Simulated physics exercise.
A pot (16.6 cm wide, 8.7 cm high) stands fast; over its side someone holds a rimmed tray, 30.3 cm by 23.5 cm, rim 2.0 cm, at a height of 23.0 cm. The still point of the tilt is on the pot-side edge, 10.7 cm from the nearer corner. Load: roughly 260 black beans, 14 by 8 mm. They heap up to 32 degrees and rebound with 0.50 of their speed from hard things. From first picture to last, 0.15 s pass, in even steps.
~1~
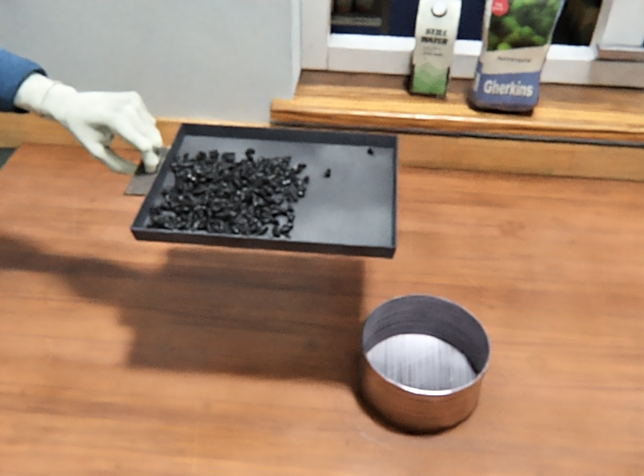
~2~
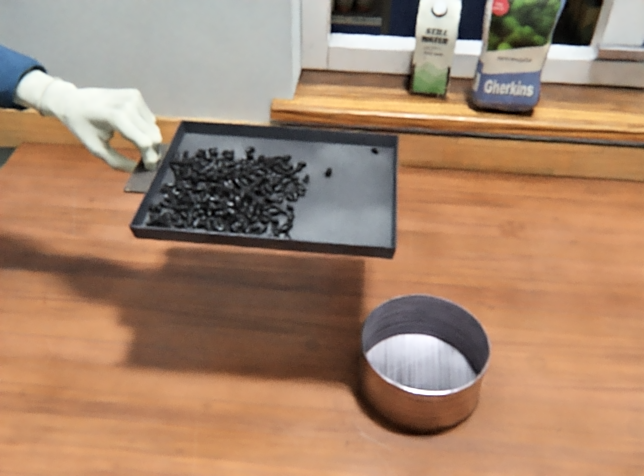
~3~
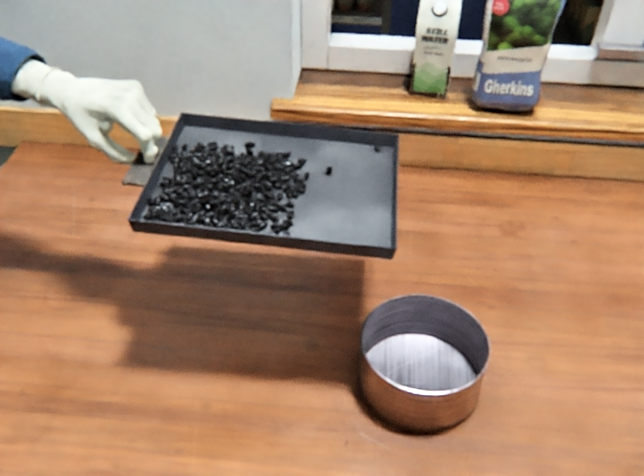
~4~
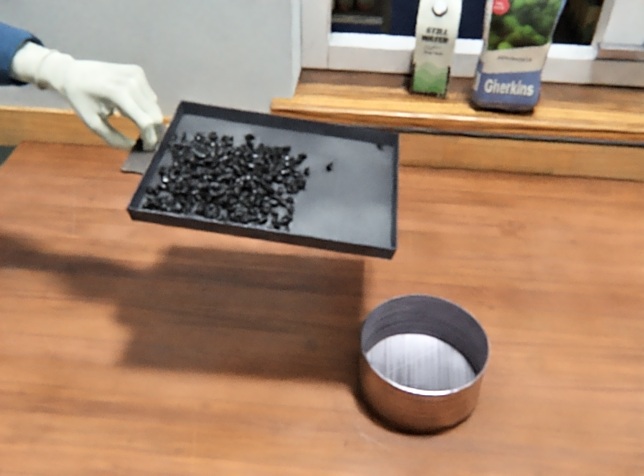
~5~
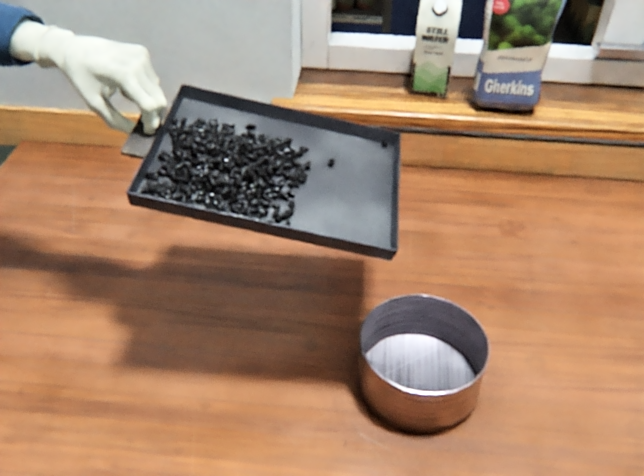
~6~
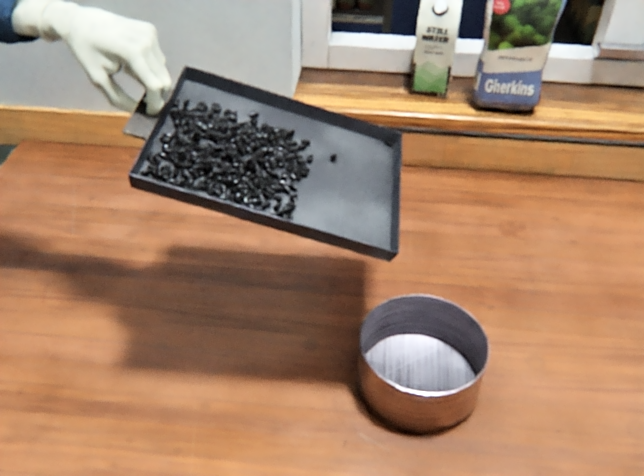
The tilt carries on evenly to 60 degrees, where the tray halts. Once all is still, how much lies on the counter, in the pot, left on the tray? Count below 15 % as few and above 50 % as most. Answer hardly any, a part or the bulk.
On the counter: A part; in the pot: A part; left on the tray: A part.
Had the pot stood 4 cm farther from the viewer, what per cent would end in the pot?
It would be near 40 per cent.
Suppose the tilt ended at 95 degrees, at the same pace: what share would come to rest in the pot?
In that case some 60 per cent.
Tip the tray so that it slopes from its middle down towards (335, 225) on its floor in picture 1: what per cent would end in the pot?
Some 70 per cent.
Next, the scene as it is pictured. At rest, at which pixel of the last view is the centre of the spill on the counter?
Around (578, 369).
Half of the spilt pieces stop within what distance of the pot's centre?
About 30 cm.
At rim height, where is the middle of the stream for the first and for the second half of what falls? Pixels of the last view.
At about (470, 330), then at (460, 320).
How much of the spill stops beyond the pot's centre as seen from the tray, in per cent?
Some 90 per cent.
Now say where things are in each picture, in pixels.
The first picture shows tray tilt 0 degrees, front corners at (133, 227) and (393, 245); middle of the pieces at (228, 193); pot at (425, 340).
The second picture shows tray tilt 1 degrees, front corners at (133, 224) and (393, 246); middle of the pieces at (228, 191).
The third picture shows tray tilt 3 degrees, front corners at (131, 218) and (394, 246); middle of the pieces at (228, 187).
The fourth picture shows tray tilt 6 degrees, front corners at (130, 206) and (394, 247), lowest corner right front; middle of the pieces at (227, 179).
The fifth picture shows tray tilt 11 degrees, front corners at (130, 191) and (395, 248), lowest corner right front; middle of the pieces at (228, 168).
The sixth picture shows tray tilt 16 degrees, front corners at (133, 173) and (396, 250), lowest corner right front; middle of the pieces at (231, 156); pot at (424, 340).
Then, 0.14 s after the last picture, tilt 40 degrees; the tray holds 100 %, the pot 0 %.
Then, 0.24 s after the last picture, tilt 56 degrees; the tray holds 100 %, the pot 0 %.
Then, 0.47 s after the last picture, tilt 60 degrees; the tray holds 65 %, the pot 0 %.
In the end, counter 35 %, pot 35 %, tray 35 %.
